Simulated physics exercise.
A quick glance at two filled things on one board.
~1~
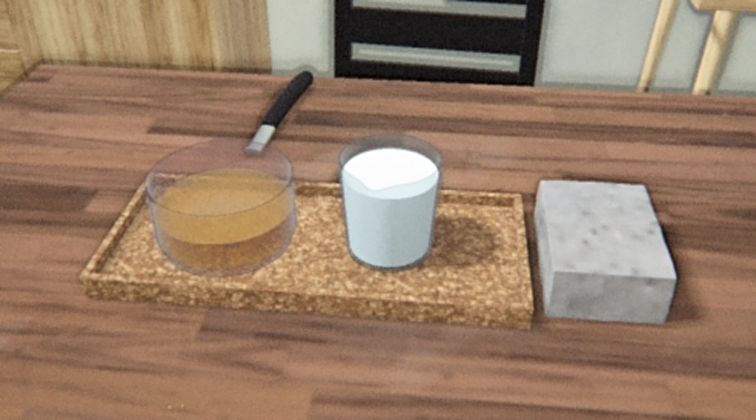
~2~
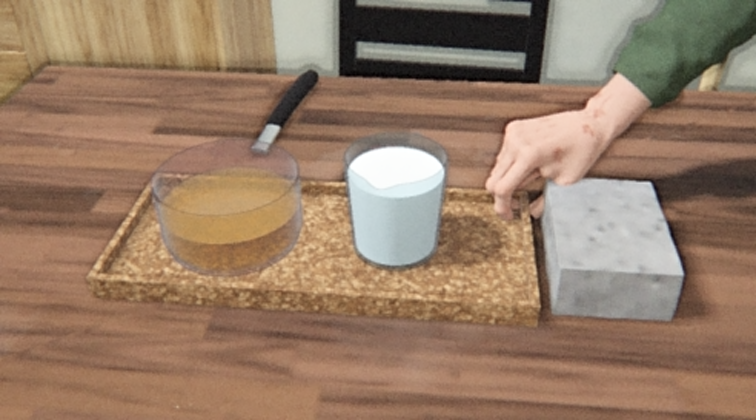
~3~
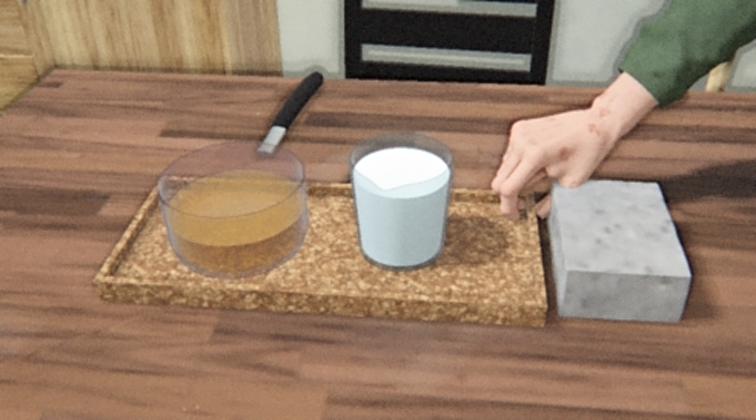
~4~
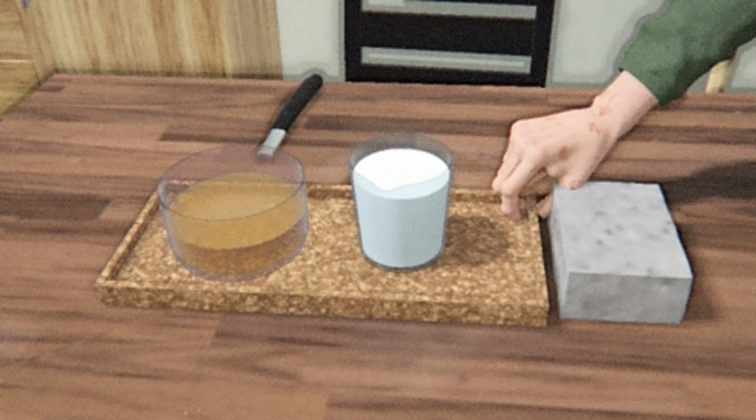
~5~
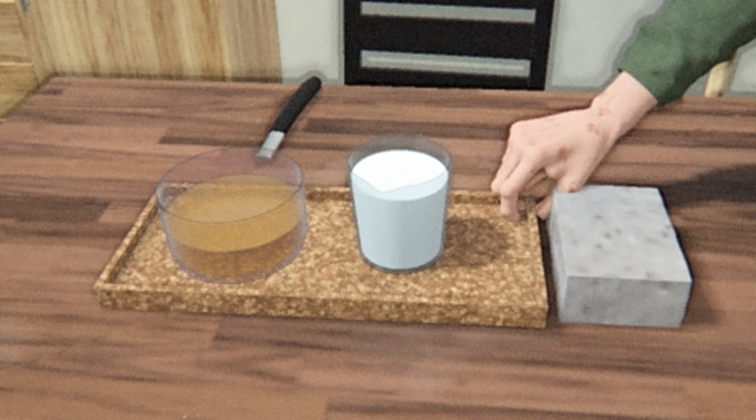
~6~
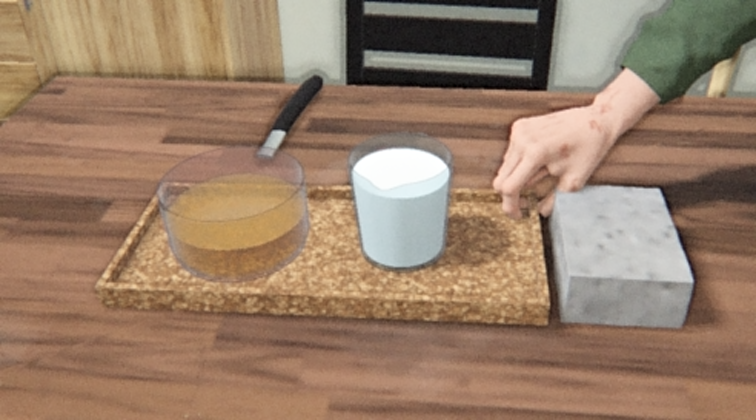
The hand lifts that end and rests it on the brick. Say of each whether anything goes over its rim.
On the left the saucepan: All stays in; on the right the measuring jug: All stays in.
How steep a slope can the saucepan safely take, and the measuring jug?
The first goes near 25°, the next near 20°.
Next, the board slopes by about 5°; saucepan, its rim is dry; measuring jug, its rim is dry.
After that, the board slopes by about 10°; saucepan, its rim is dry; measuring jug, its rim is dry.
Finally, the board slopes by about 9°, resting on the brick; saucepan, its rim is dry; measuring jug, its rim is dry.
